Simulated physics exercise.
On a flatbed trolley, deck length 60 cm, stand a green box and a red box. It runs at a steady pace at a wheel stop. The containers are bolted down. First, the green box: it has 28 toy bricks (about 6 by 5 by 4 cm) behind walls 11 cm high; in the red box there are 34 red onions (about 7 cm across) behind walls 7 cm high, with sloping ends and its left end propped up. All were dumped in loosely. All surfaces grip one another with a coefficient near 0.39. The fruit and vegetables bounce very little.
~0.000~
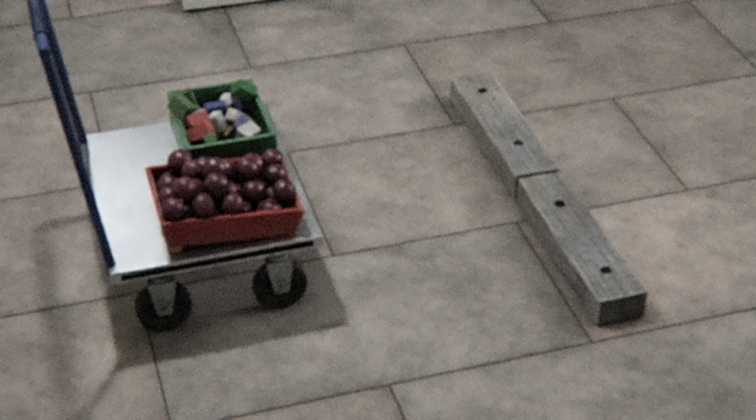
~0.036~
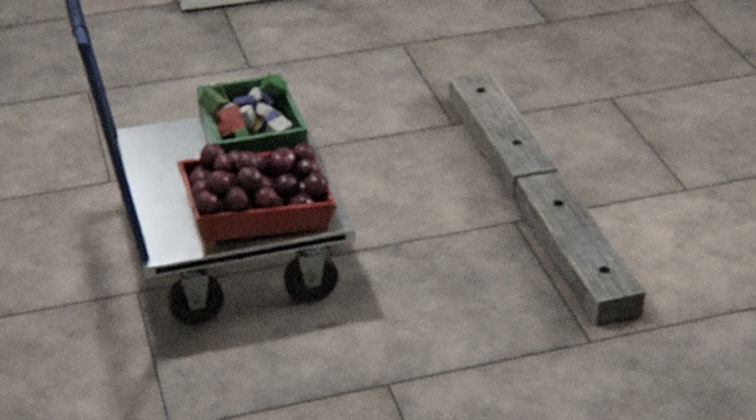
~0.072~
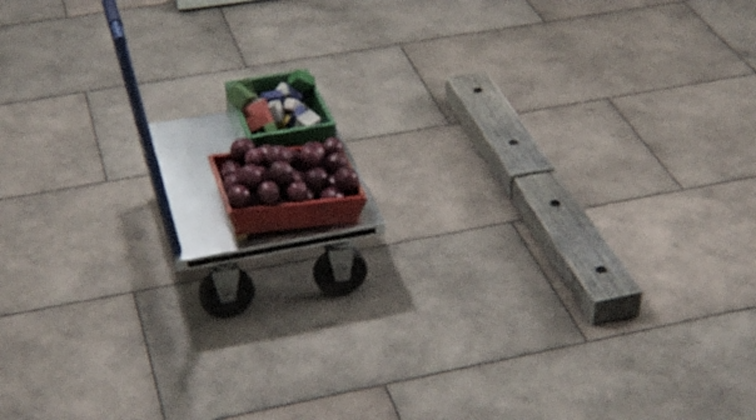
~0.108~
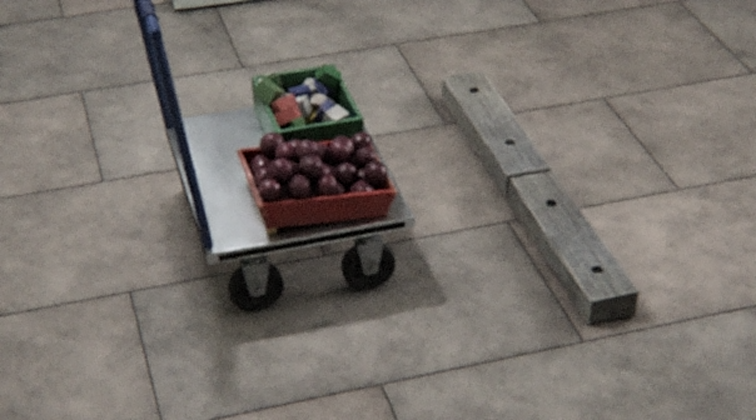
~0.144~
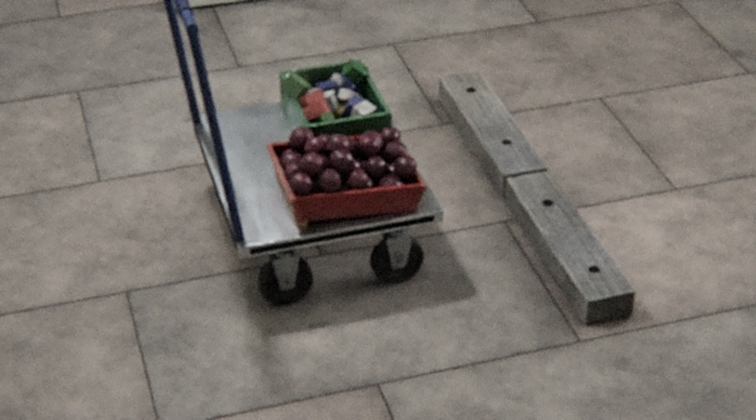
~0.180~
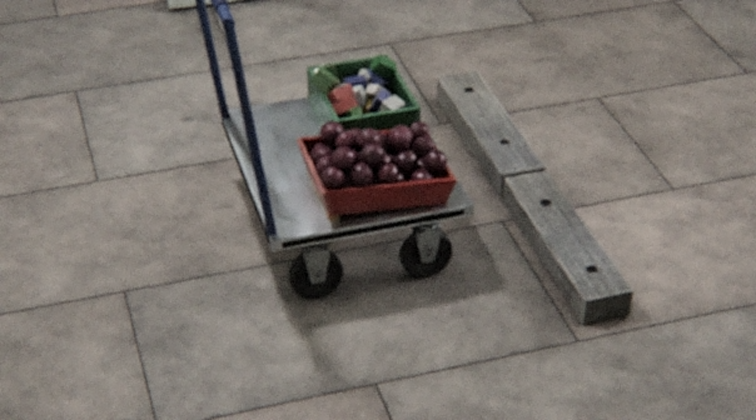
A flatbed trolley carrying a red box and a green box rolls steadily to the right.
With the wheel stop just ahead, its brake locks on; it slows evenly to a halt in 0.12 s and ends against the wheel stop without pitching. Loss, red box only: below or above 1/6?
Lost share: Past one sixth.
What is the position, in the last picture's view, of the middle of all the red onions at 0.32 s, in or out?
Centre approx. at (481, 139).
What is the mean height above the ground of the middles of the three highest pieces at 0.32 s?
Close to 46 cm up.
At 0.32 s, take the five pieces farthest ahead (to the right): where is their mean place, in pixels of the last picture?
Mean position approx. (502, 94).
After 0.22 s, it begins to slow.
After 0.32 s, 0 of 28 out of the green box and 1 of 34 out of the red box.
After 0.44 s, 1 of 28 out of the green box and 11 of 34 out of the red box.
After 0.67 s, 2 of 28 out of the green box and 15 of 34 out of the red box.
Outcome (at 1.17 s), 2 of 28 out of the green box and 15 of 34 out of the red box. Asked share, 15 of 34, 44 per cent.
